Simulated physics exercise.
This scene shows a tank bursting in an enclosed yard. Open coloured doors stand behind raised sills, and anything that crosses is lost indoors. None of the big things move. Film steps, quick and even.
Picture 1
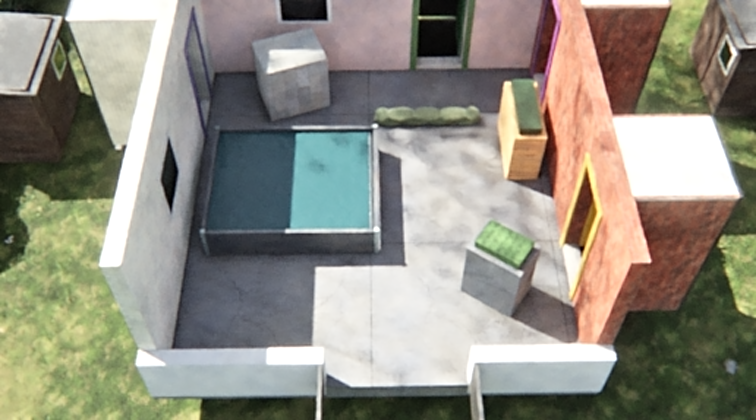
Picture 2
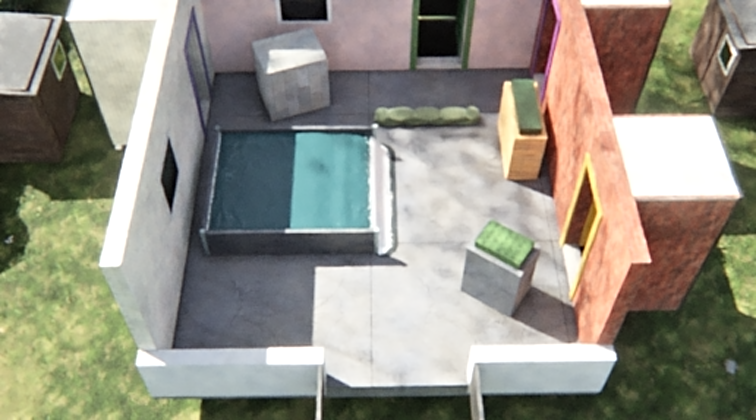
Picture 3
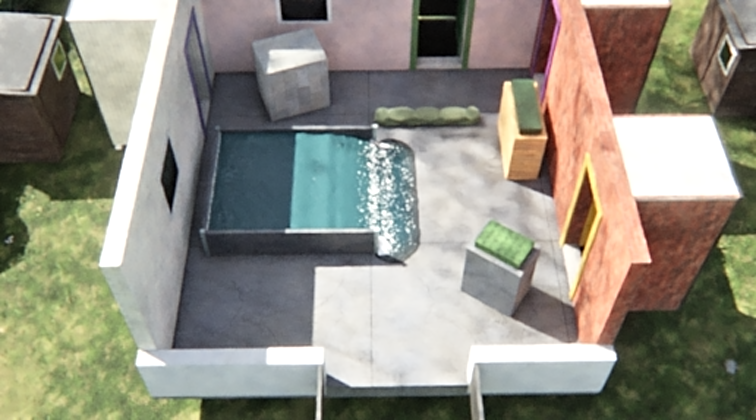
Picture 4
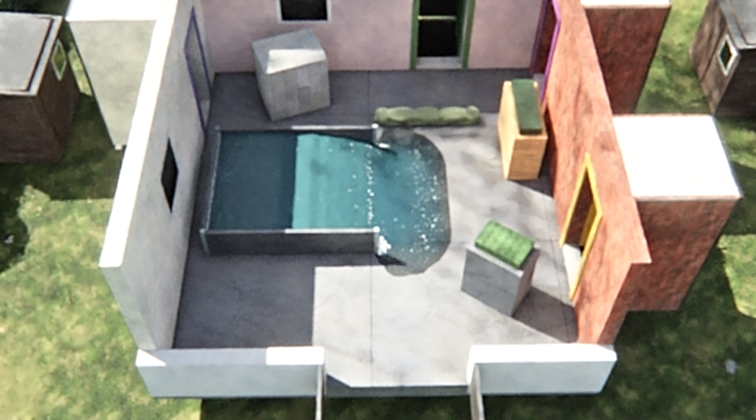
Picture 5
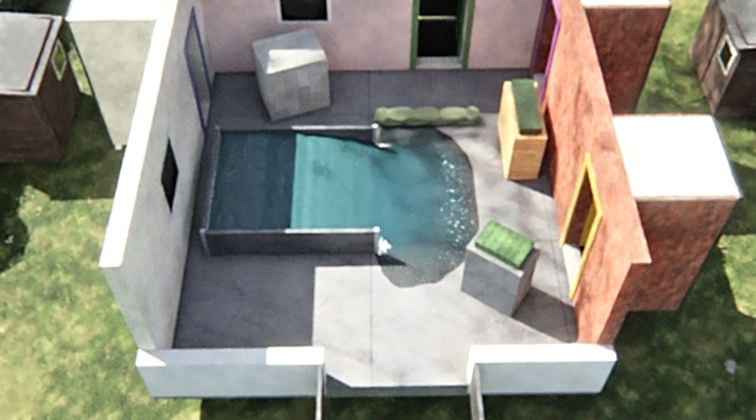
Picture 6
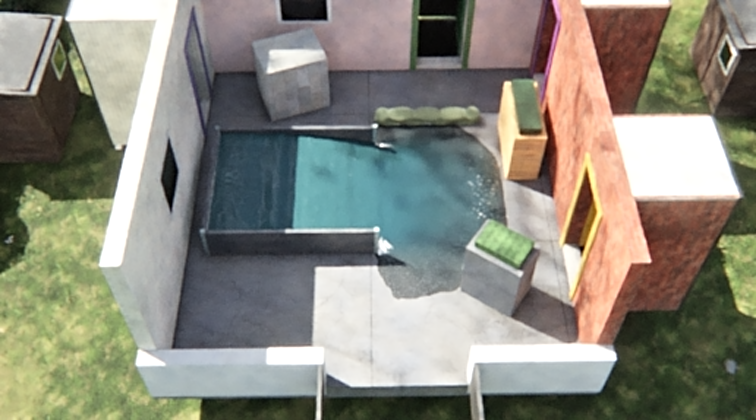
Water bursting from the right side of a rectangular tank in a walled yard, spreading across grey paving around a grass-topped block.
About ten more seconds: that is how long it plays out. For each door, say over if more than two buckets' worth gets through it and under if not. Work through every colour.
Blue door: Over, green door: Under, purple door: Under, yellow door: Over.
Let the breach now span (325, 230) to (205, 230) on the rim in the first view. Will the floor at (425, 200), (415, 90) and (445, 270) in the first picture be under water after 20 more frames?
Taking the points in order: Unwetted, unwetted and swamped.
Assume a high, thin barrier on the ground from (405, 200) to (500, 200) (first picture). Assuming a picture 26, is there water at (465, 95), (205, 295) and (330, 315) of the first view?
Results in order: Swamped / bone-dry / bone-dry.
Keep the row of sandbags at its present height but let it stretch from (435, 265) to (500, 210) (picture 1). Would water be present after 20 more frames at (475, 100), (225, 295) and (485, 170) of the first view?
Taking the spots in turn: Submerged, untouched and submerged.
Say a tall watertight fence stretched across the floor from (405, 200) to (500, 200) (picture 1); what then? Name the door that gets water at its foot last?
I'd go with the blue-painted one.
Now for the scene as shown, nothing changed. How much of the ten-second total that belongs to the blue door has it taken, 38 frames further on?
My figure is 0 in a hundred.
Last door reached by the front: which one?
That is the blue-painted one.
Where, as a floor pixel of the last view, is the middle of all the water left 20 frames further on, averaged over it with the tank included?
Roughly at (429, 199).
A moment on, water covers 30 % of the floor; the blue door not reached, the green door not reached, the purple door not reached, the yellow door wet at the sill, nothing in.
Next, water covers 40 % of the floor; the blue door not reached, the green door not reached, the purple door wet at the sill, nothing in, the yellow door under two buckets in.
Then, water covers 50 % of the floor; the blue door not reached, the green door wet at the sill, nothing in, the purple door wet at the sill, nothing in, the yellow door over two buckets in.
Later, water covers 85 % of the floor; the blue door wet at the sill, nothing in, the green door wet at the sill, nothing in, the purple door wet at the sill, nothing in, the yellow door far over two buckets in.
In the end, water covers 95 % of the floor; the blue door far over two buckets in, the green door wet at the sill, nothing in, the purple door wet at the sill, nothing in, the yellow door far over two buckets in.
